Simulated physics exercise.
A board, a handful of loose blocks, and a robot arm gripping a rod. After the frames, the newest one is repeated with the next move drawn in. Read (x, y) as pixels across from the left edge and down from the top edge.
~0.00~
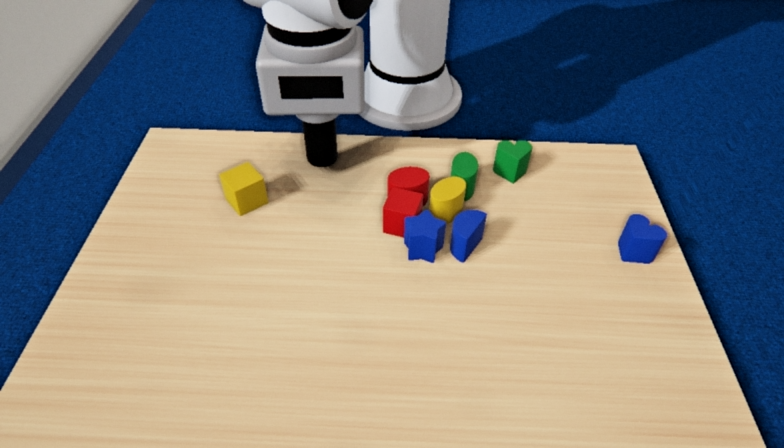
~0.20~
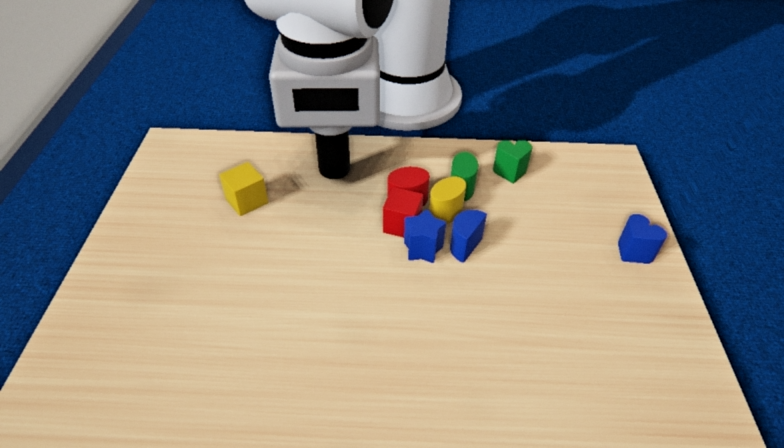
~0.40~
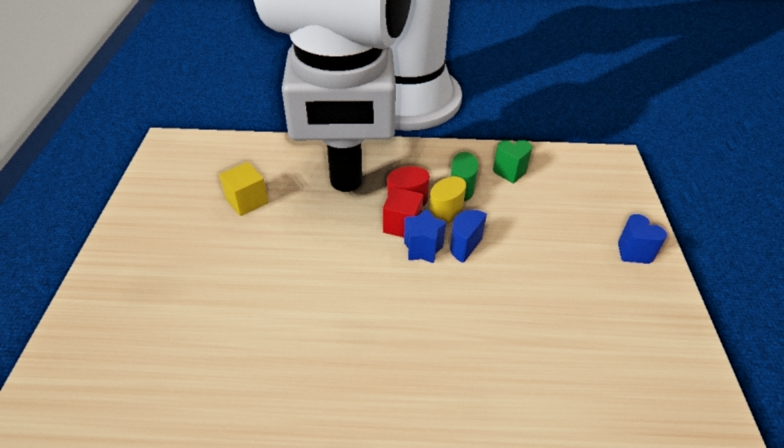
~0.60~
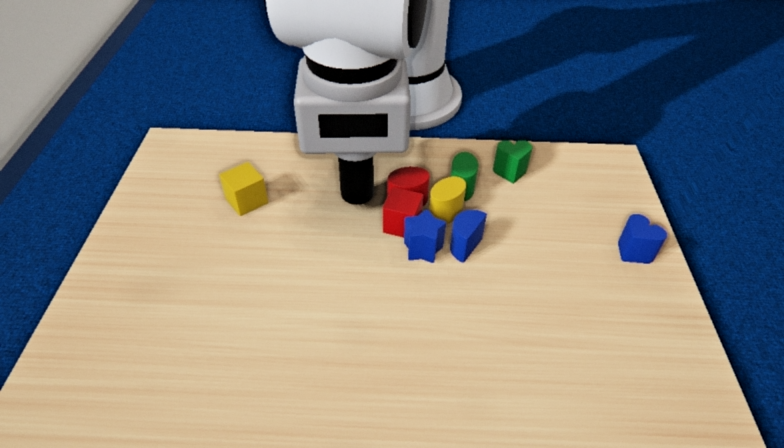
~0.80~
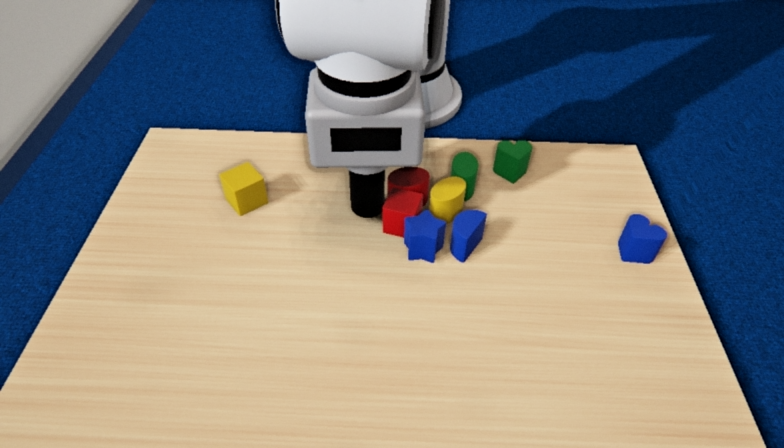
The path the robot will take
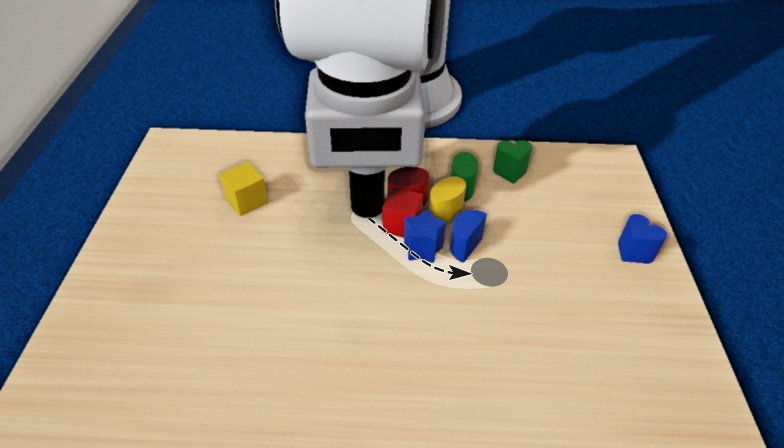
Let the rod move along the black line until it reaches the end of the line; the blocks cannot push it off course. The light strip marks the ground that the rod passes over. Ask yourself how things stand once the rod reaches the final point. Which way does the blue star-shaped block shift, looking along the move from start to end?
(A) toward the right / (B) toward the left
(A)
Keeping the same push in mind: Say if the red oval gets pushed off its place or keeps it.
That one stays where it is.
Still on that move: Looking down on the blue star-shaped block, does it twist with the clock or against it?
The answer is clockwise.
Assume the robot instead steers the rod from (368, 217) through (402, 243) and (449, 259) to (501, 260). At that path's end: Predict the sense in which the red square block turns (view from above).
It goes round opposite to clock hands.
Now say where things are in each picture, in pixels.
The first frame shows rod tip at (322, 159); block tops, red square block at (403, 201); red oval at (409, 176); blue star-shaped block at (425, 224); yellow oval at (449, 188); blue D-shaped block at (469, 221).
The second frame shows rod at (335, 171); blocks unchanged.
The third frame shows rod at (346, 183); blocks unchanged.
The fourth frame shows rod at (357, 195); blocks unchanged.
The fifth frame shows rod at (368, 208); red square block at (403, 201); red oval at (409, 176); blue star-shaped block at (425, 224); yellow oval at (449, 188); blue D-shaped block at (469, 221).
Path on the board, from (368, 217) through (400, 244) and (439, 269) to (489, 272).
The first path, step by step. One third of the way, rod at (401, 234); red square block at (436, 211), turned 50° anticlockwise; blue star-shaped block at (440, 238); yellow oval at (457, 189), turned 15° anticlockwise.
Two thirds of the way, rod at (441, 260); red square block at (442, 213), turned 65° anticlockwise; blue star-shaped block at (478, 264), turned 25° clockwise; yellow oval at (458, 189), turned 15° anticlockwise; blue D-shaped block at (476, 223).
At the end, rod at (492, 262); red square block at (442, 213), turned 65° anticlockwise; red oval in place; blue star-shaped block at (504, 275), turned 90° clockwise; yellow oval at (458, 189), turned 15° anticlockwise; blue D-shaped block at (488, 220), turned 55° anticlockwise.
